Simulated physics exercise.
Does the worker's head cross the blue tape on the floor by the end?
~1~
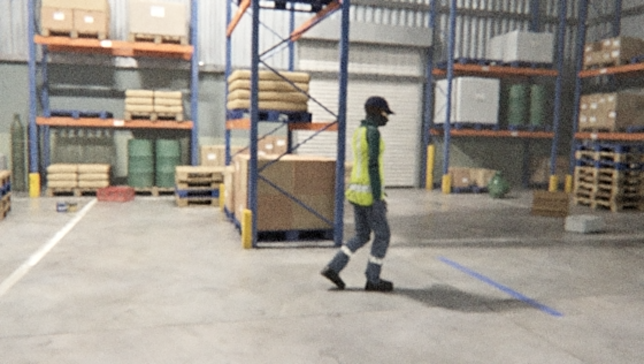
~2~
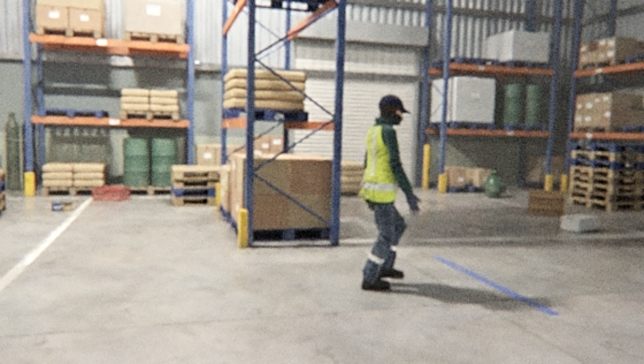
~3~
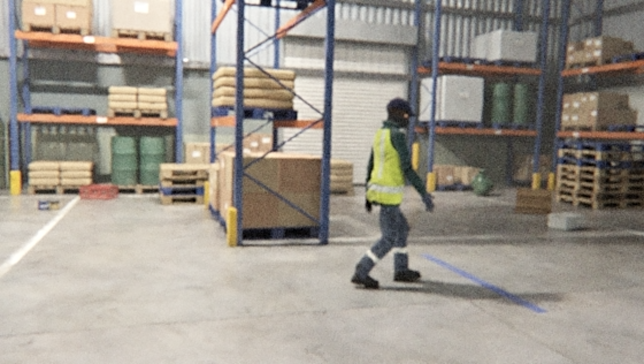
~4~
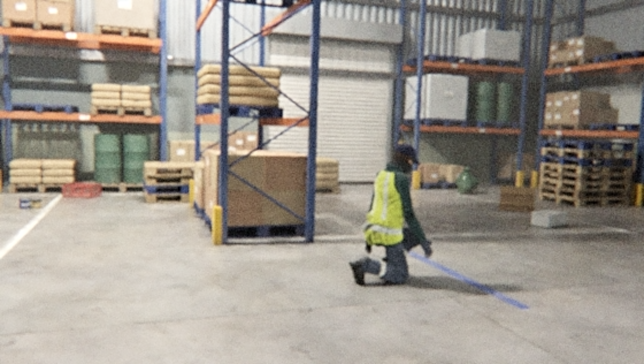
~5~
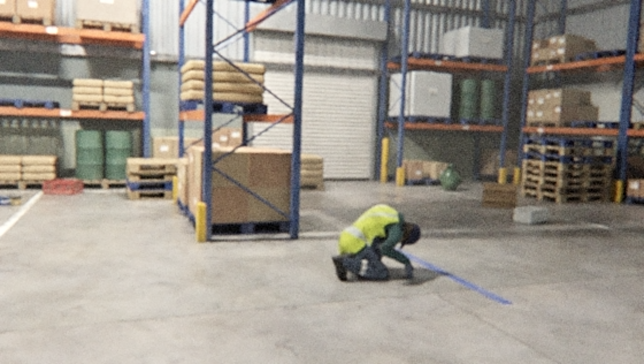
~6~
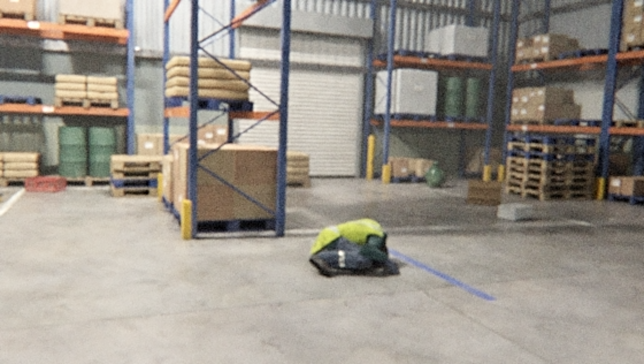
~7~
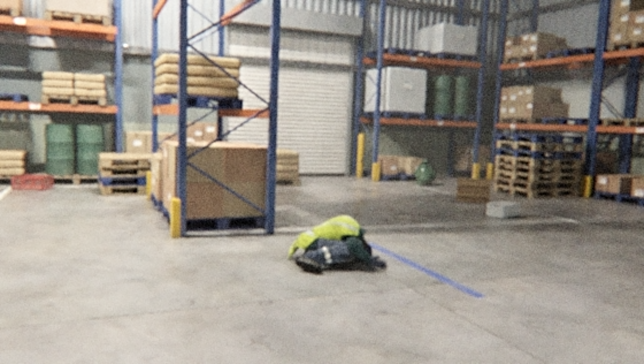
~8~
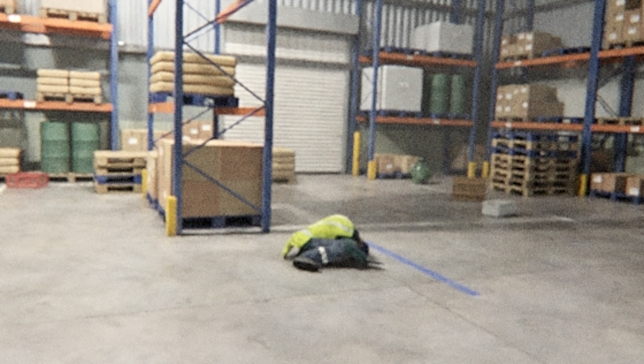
No, the worker folds down onto the floor and the head comes to rest just short of the blue tape.
